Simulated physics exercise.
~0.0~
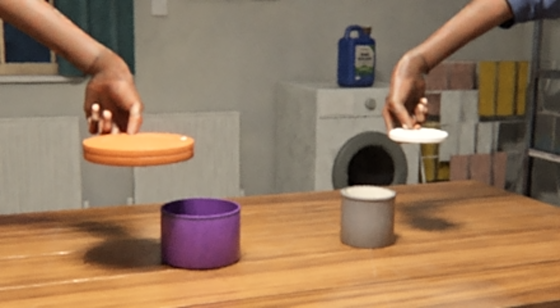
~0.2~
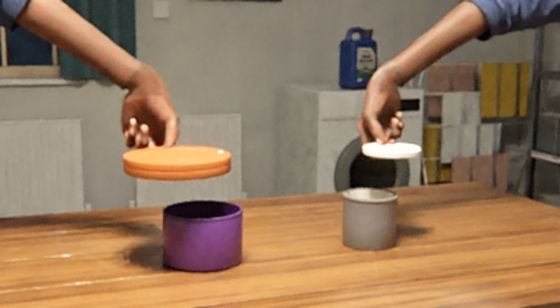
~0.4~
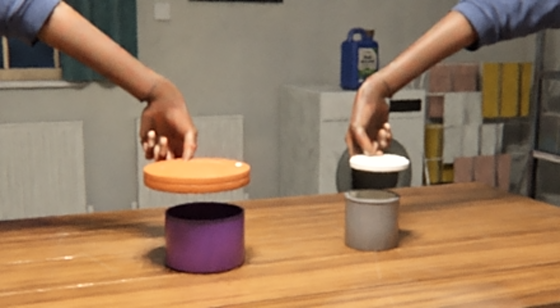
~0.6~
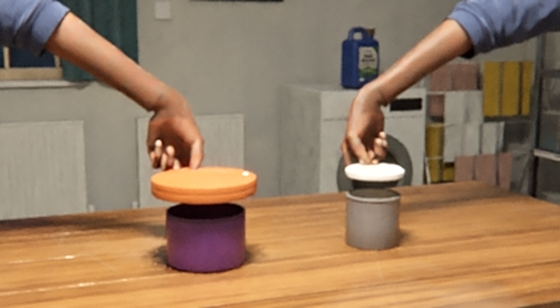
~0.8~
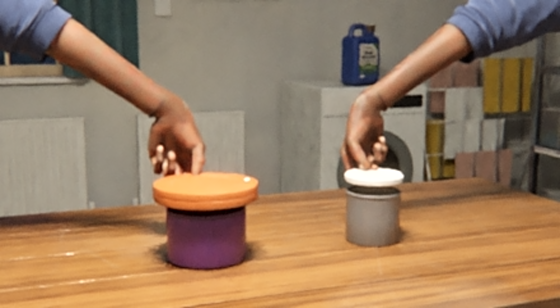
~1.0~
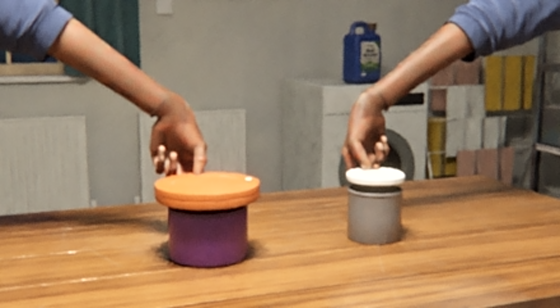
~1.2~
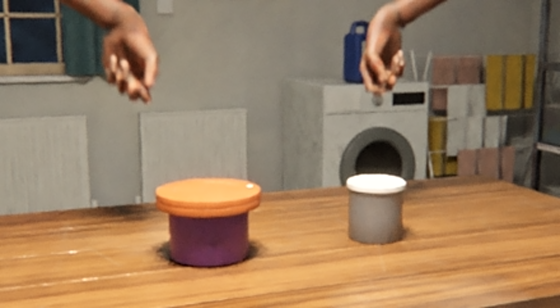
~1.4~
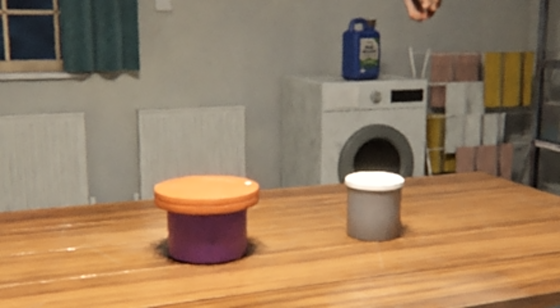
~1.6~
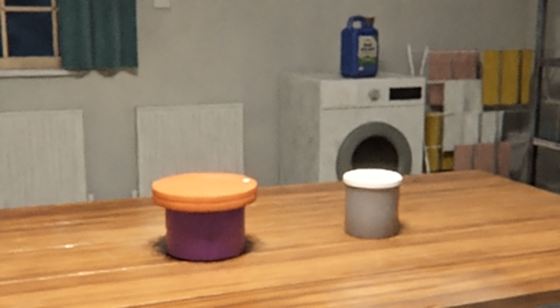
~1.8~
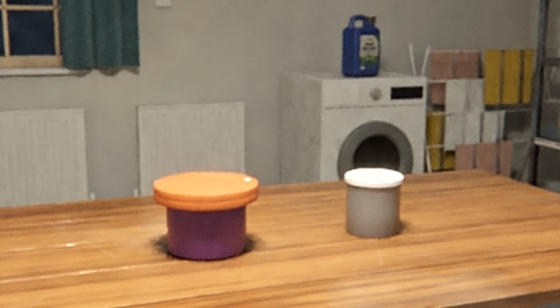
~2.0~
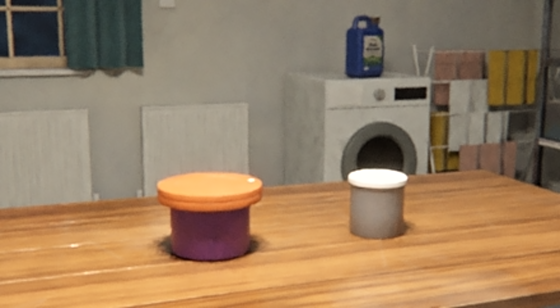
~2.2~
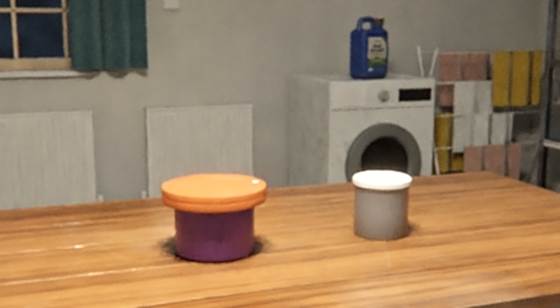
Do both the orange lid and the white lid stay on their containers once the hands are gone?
Yes, the orange lid stays resting on the rim of the purple container, and the white lid stays resting on the rim of the grey one.
